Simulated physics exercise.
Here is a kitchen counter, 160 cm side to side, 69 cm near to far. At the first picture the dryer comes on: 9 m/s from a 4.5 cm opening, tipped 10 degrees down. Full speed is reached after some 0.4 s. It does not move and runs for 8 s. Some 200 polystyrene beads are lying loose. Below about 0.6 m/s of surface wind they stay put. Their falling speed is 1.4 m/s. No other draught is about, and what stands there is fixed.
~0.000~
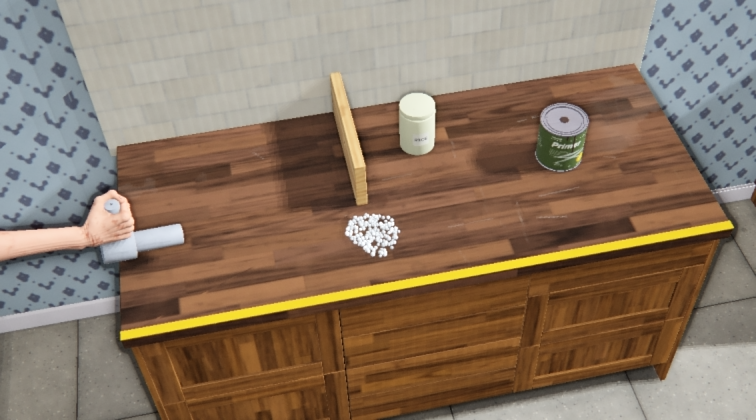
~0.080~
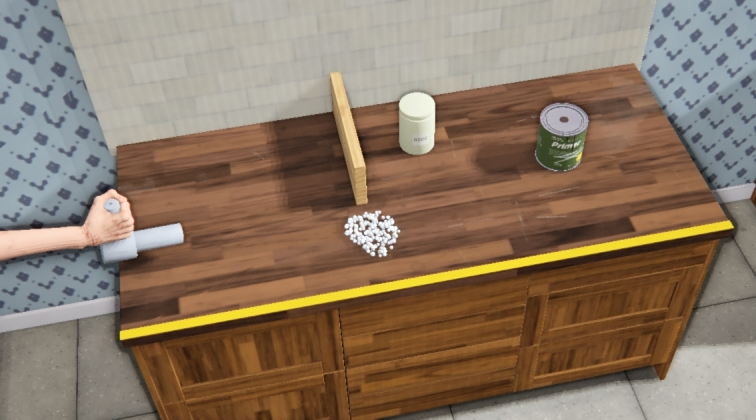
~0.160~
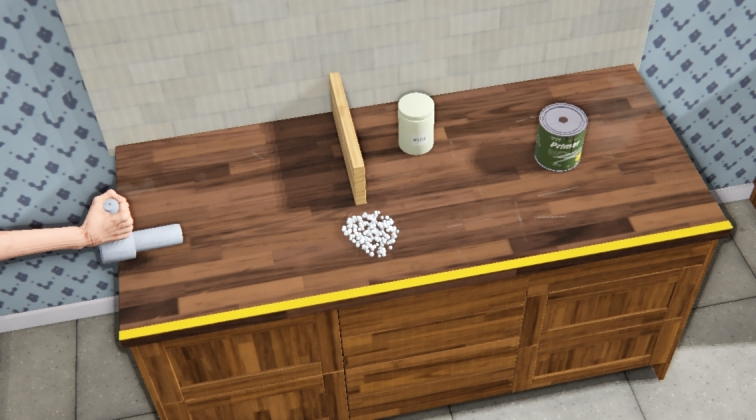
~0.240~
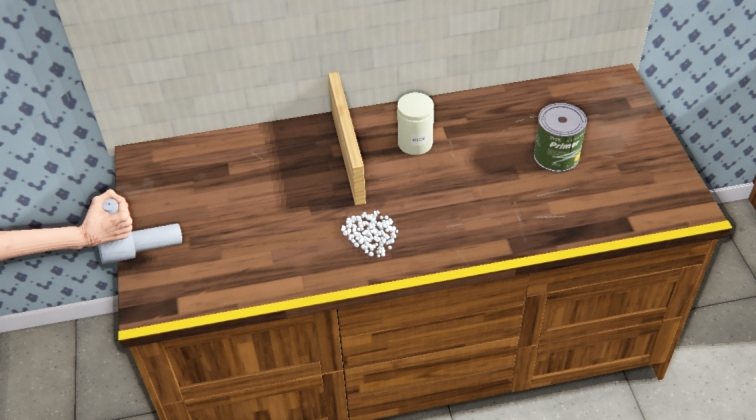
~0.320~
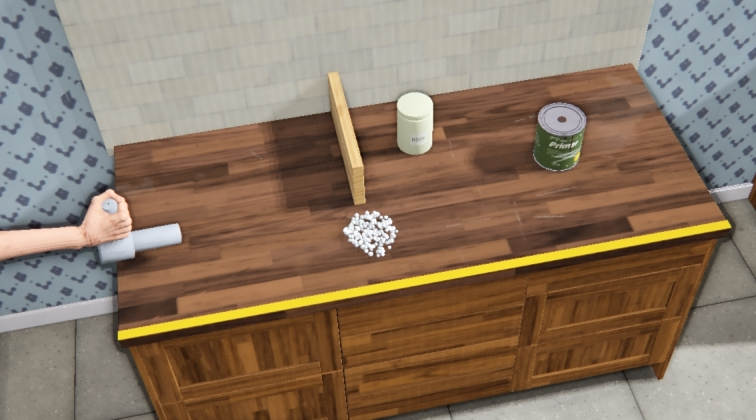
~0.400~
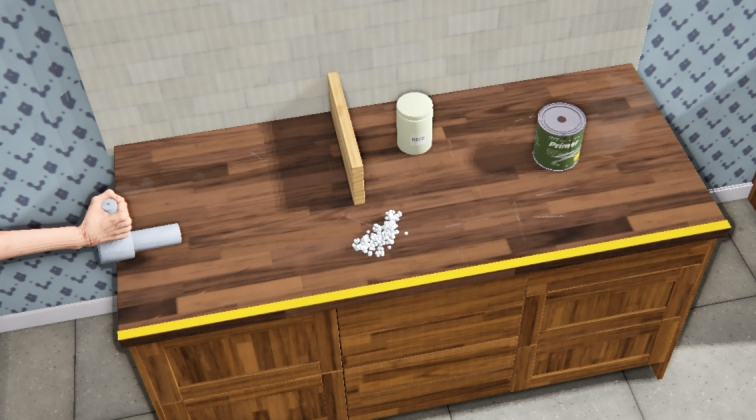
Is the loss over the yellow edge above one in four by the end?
As for a quarter going over the yellow edge: Yes.
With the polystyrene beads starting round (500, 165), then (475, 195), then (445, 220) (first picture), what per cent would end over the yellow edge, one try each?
In that order: 0 %, 5 %, 60 %.
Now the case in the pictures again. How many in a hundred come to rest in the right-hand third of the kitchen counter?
About 0 %.
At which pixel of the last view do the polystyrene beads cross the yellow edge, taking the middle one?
At about (573, 257).
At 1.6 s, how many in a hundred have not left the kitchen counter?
Some 60 per cent.
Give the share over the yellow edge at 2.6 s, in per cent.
Some 80 per cent.
After 1.6 s, 76 % are on the move or not yet settled, 17 % are over the yellow edge; the middle of those still in play is near (557, 252).
After 2.6 s, 0 % are on the move or not yet settled, 80 % are over the yellow edge.
After 4.4 s, 0 % are on the move or not yet settled, 81 % are over the yellow edge.
After 8.0 s, at the end, 81 % are over the yellow edge.
